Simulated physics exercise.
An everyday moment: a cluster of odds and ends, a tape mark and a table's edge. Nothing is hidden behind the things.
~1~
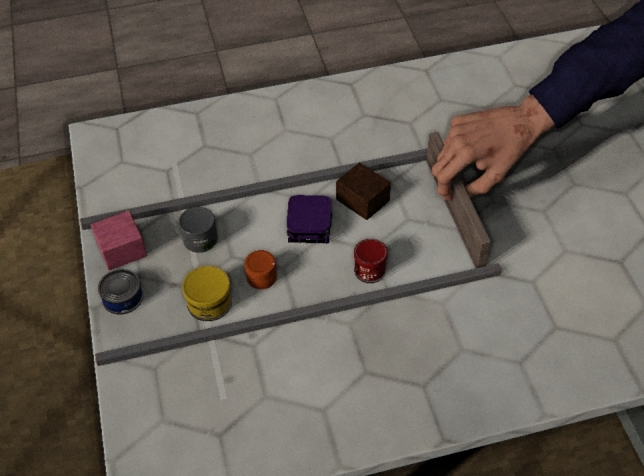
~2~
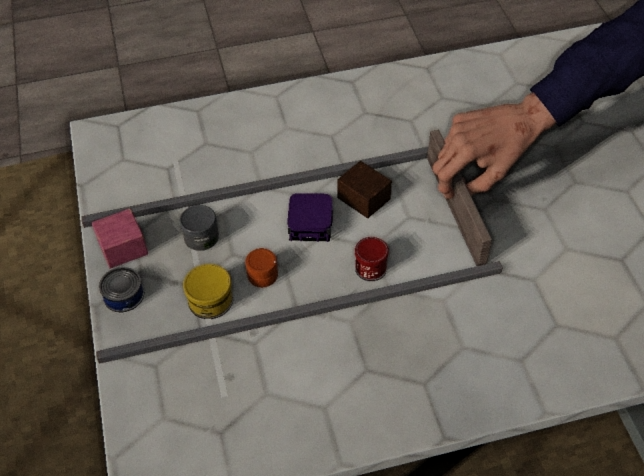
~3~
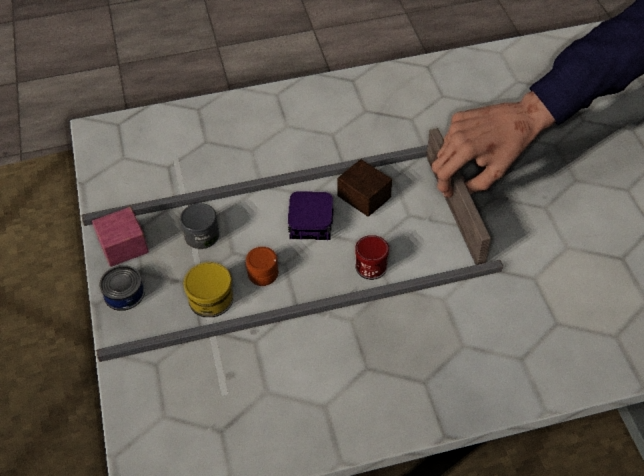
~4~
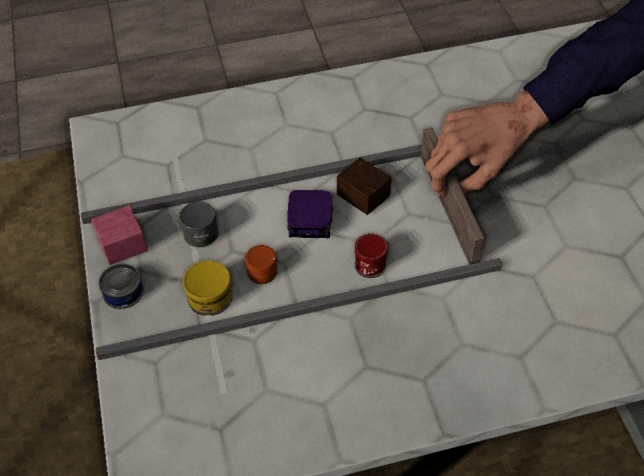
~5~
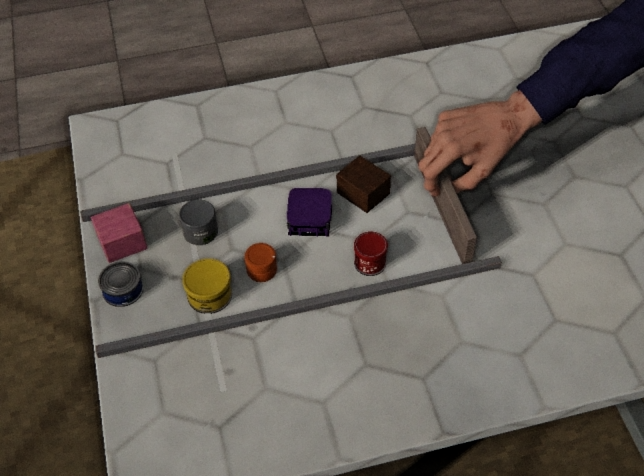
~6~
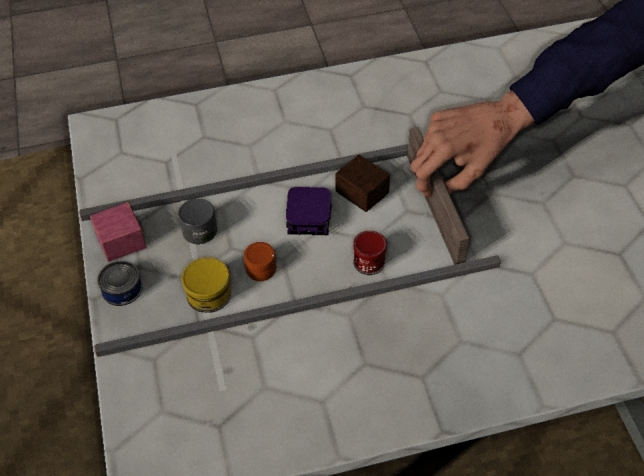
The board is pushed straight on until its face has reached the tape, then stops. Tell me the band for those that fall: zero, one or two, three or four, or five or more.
Here the number that fall off is zero.
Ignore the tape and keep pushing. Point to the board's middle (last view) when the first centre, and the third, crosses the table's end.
Near (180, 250) and (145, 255).
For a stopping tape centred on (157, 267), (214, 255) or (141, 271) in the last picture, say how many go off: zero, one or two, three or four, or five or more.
Taking them in turn, one to two; not one; one or two.
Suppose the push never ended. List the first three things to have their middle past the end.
The order is the pink block, the blue pot, the grey tub.
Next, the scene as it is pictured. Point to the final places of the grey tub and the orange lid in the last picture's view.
Near (133, 228) and (164, 291).
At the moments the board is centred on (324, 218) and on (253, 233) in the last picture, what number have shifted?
By then 3, and 6.
Soon after, none off yet; blue pot at rest near (120, 283); pink block at rest near (118, 232); yellow pot at rest near (207, 285).
In the end, the number that fall off is zero.
